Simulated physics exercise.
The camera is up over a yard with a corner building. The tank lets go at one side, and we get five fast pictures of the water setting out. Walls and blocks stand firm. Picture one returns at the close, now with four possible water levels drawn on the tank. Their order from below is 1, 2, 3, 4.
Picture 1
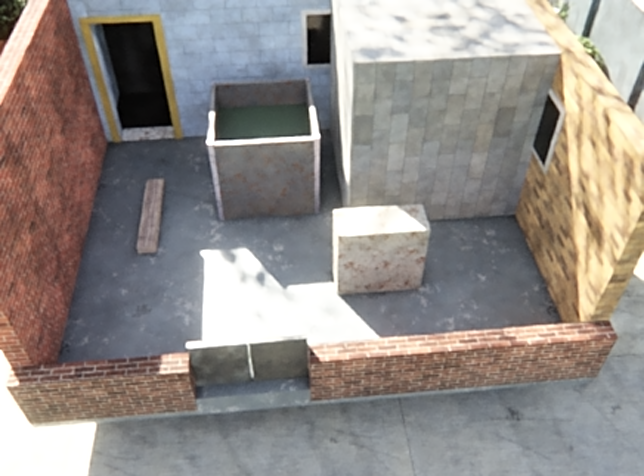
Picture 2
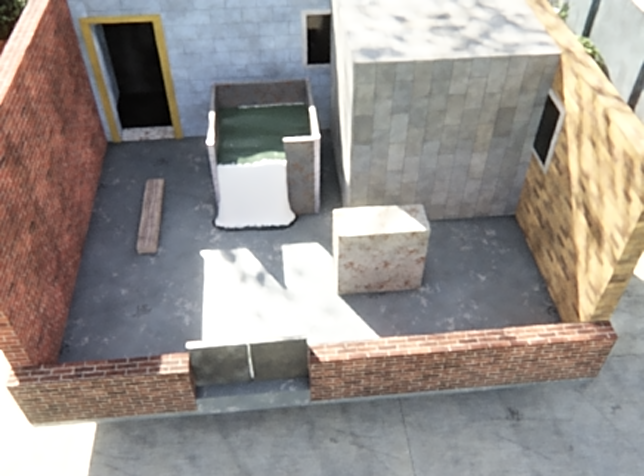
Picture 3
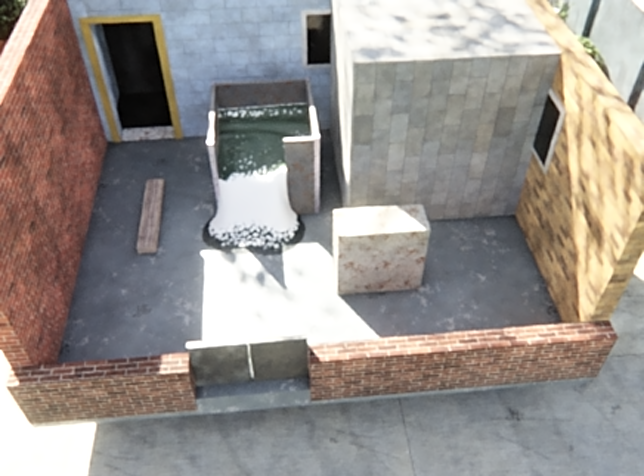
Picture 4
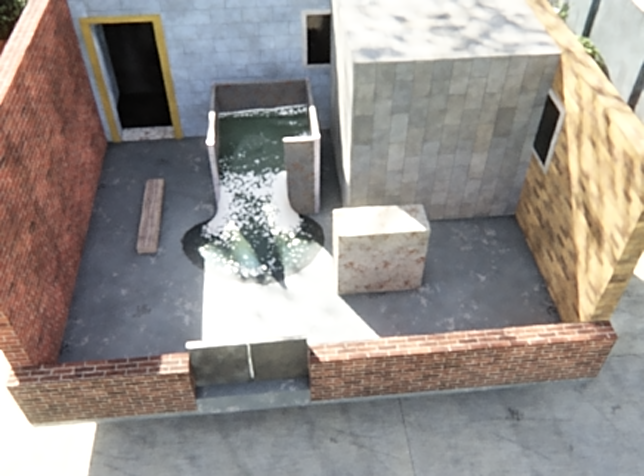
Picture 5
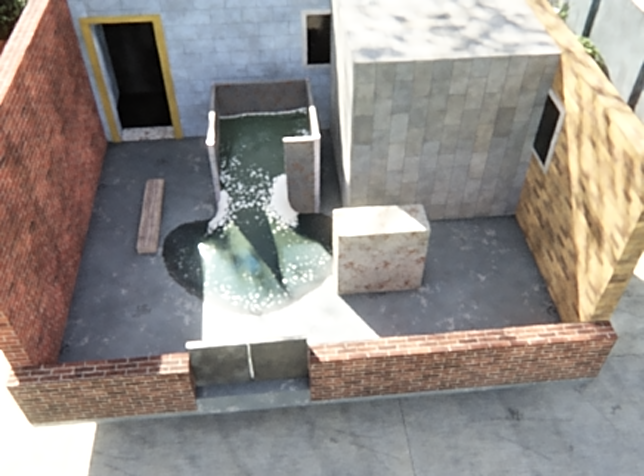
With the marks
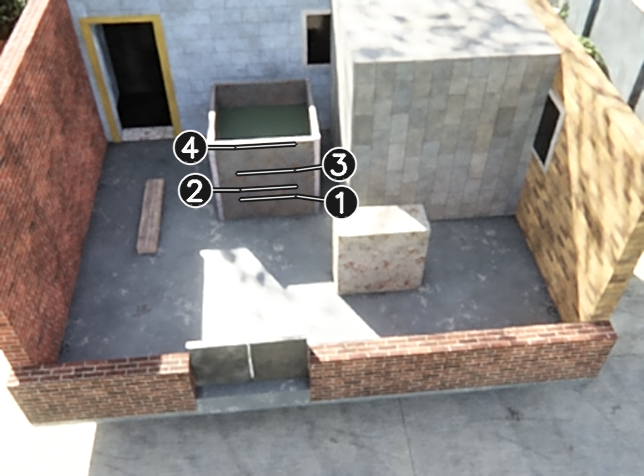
In a walled yard with a corner building and a yellow-framed doorway, dark green water sits still in a square tank. The tank's front opens and water pours out in a white, foaming sheet, then fans across the paving, spreading wider toward the shut gate and reaching the pale block at right.
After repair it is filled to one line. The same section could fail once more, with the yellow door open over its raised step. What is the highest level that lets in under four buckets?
2 is the one.
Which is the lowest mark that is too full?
That would be 3.
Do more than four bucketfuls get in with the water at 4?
Yes.
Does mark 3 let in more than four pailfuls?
Yes, it does.
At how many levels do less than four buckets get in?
Two of them.
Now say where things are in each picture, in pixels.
Water in the tank at rest, its middle at (264, 132); foot of the yellow doorway at (148, 139); shut gate at (249, 346), in the first picture.
Front seen at (219, 223), 1 % of the ground wet, in the second picture.
Front seen at (284, 246), 4 % of the ground wet, in the third picture.
Front seen at (277, 276), 9 % of the ground wet, in the fourth picture.
Front seen at (251, 310), 15 % of the ground wet, in the fifth picture.
On the marked copy, 1 at (268, 197); 2 at (268, 188); 3 at (266, 172); 4 at (264, 145); from the bottom up 1, 2, 3, 4.
For mark 1, nothing gets over.
For mark 2, a bucket or two gets in.
For mark 3, about 10 bucketfuls get in.
For mark 4, dozens of bucketfuls pour in.
